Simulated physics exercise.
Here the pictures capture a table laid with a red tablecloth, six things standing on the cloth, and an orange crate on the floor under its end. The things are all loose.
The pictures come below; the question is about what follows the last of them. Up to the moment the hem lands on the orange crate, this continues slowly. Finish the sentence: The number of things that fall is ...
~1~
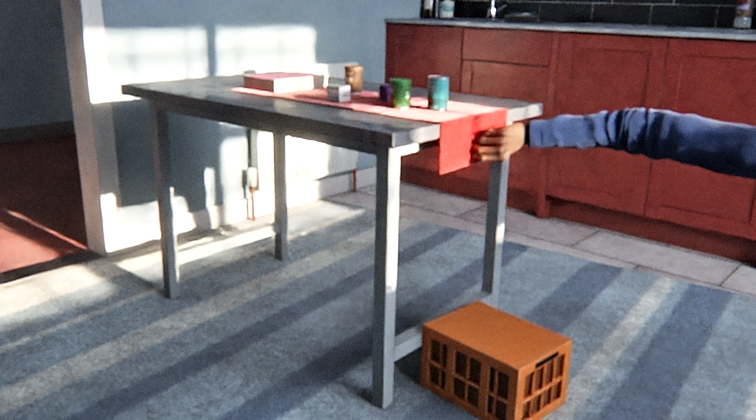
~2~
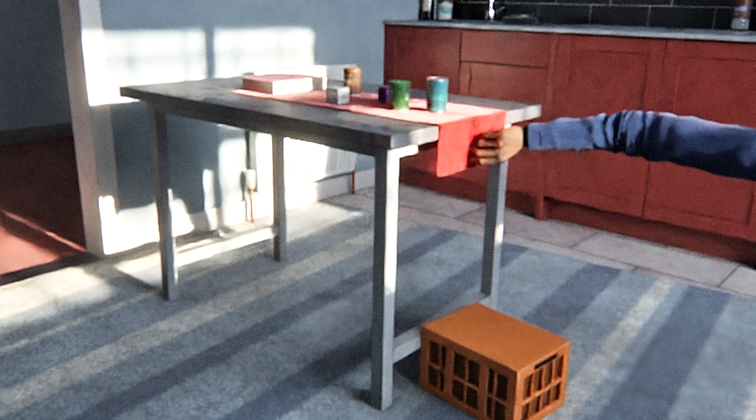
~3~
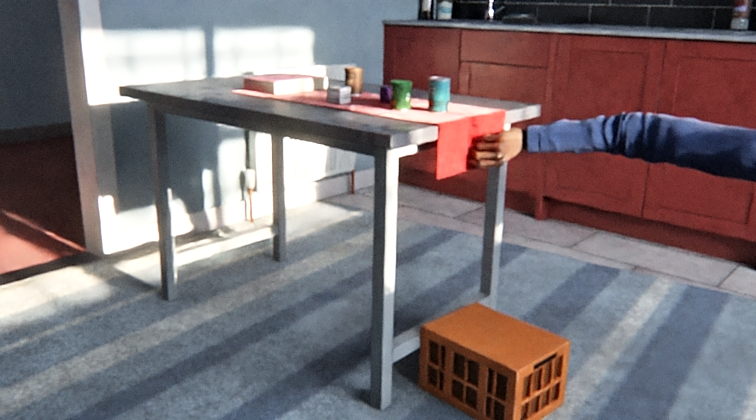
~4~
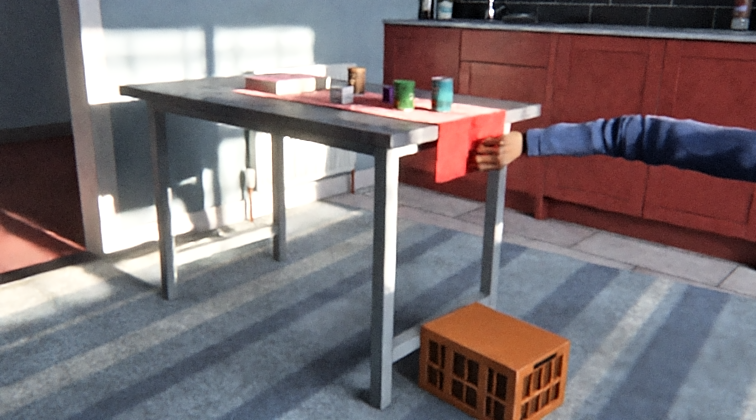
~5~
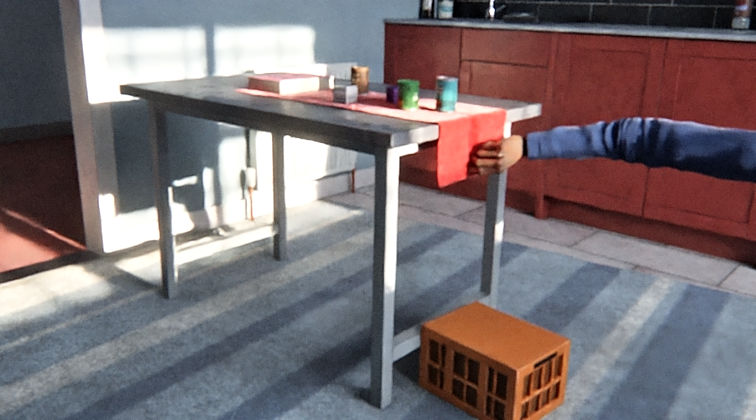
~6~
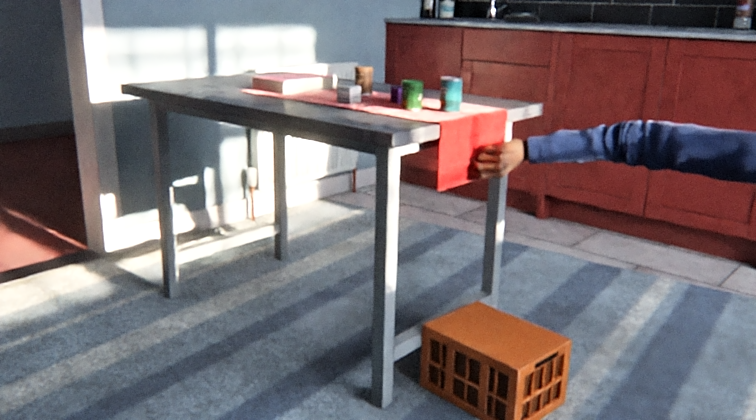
The number of things that fall is four.
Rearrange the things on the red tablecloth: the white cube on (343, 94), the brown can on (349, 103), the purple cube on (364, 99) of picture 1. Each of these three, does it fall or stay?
In the end the white cube is still on top, the brown can is no longer on top, and the purple cube is no longer on top.
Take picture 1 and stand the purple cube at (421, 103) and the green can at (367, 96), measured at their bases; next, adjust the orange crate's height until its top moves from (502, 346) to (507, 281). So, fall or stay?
The purple cube ends up off the top and the green can ends up still on top.
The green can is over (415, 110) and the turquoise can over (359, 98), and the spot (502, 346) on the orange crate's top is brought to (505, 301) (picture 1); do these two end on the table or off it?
Green can is gone, turquoise can stays.
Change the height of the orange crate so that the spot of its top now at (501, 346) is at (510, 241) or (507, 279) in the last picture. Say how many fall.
It comes to 1 and 2 over the edge.
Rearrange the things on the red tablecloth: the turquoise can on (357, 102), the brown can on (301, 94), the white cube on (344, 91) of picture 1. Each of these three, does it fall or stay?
Looking at each one, the turquoise can drops away, the brown can remains in position and the white cube remains in position.
Soon after, hem near (472, 211); all still up.
Then, hem near (469, 278); turquoise can, green can and purple cube gone.
Further on, hem on the crate; turquoise can, green can, purple cube and white cube gone.
At rest, hem on the crate; turquoise can, green can, purple cube and white cube gone. Over the edge go four.
